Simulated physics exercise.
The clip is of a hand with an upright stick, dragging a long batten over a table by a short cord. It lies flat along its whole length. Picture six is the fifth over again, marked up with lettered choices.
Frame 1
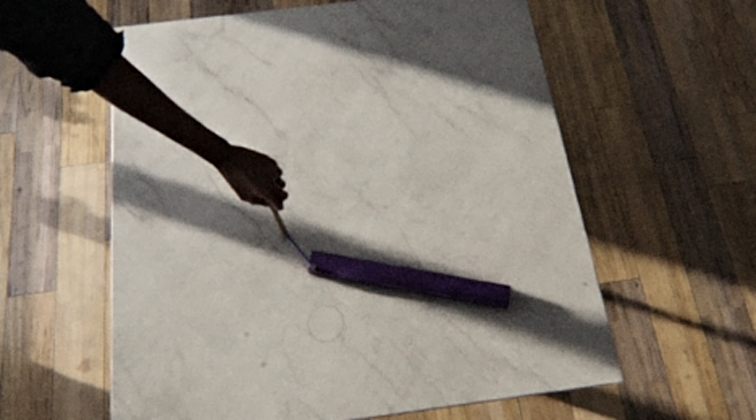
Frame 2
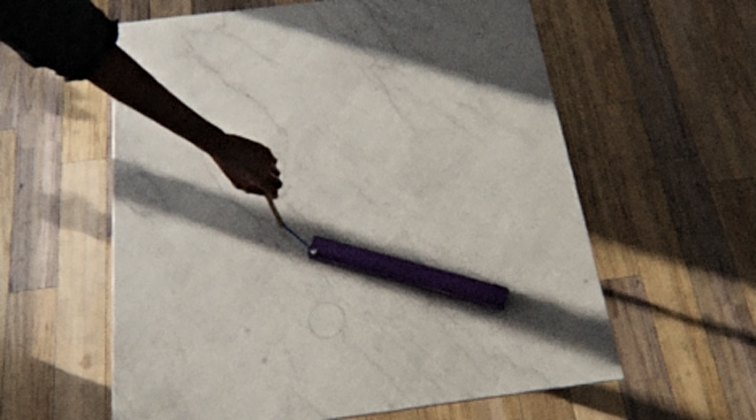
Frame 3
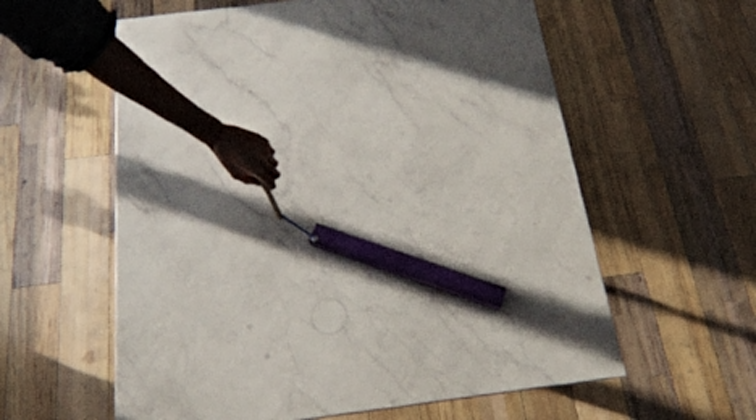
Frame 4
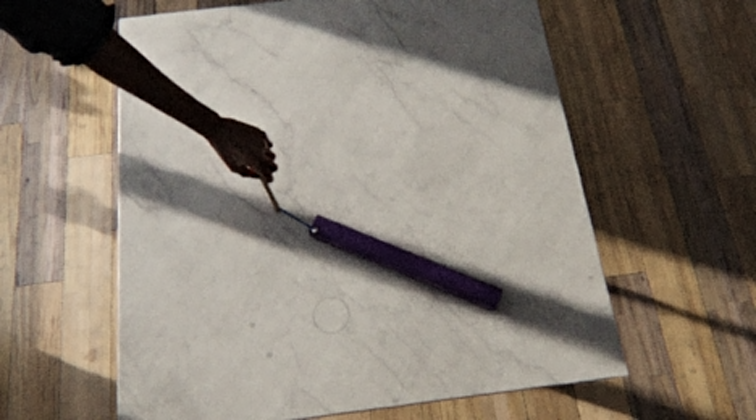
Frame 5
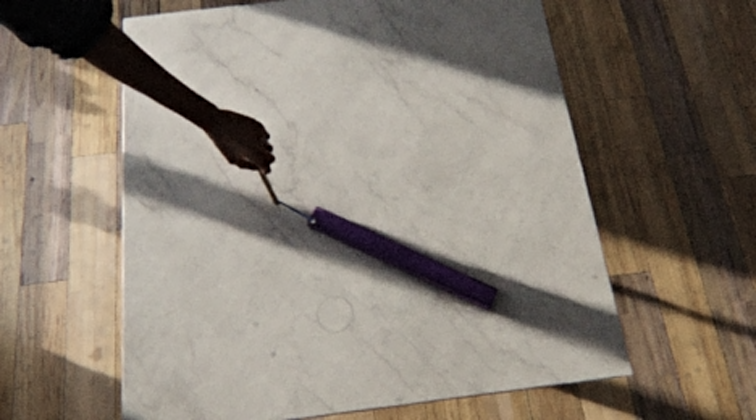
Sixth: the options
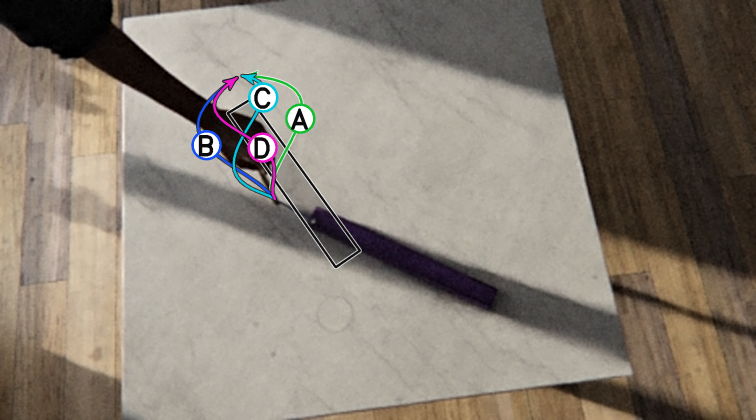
A hand with a stick and cord drags a purple batten's left end slightly around clockwise.
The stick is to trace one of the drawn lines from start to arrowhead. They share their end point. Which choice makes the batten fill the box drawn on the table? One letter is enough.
It ends in the outline on B.
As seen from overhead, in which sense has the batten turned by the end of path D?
It turns clockwise.
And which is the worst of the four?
That is A.
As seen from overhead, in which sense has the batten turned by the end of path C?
It turns clockwise.
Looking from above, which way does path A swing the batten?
On that path, clockwise.
On the marked copy, A from (275, 199) via (300, 118) to (245, 76); B from (275, 199) via (206, 145) to (237, 78); C from (275, 199) via (244, 135) to (242, 76); D from (275, 199) via (242, 134) to (237, 78); the outline at (291, 179).
Taking B. A third of the way, foot of the stick (225, 162), middle of the batten (342, 224).
Two thirds of the way, foot of the stick (202, 113), middle of the batten (297, 193).
When it is over, foot of the stick (241, 76), middle of the batten (293, 179); it lies in the outline.
As for the rest, A leaves its middle at (329, 160); C leaves its middle at (315, 172); D leaves its middle at (304, 174).
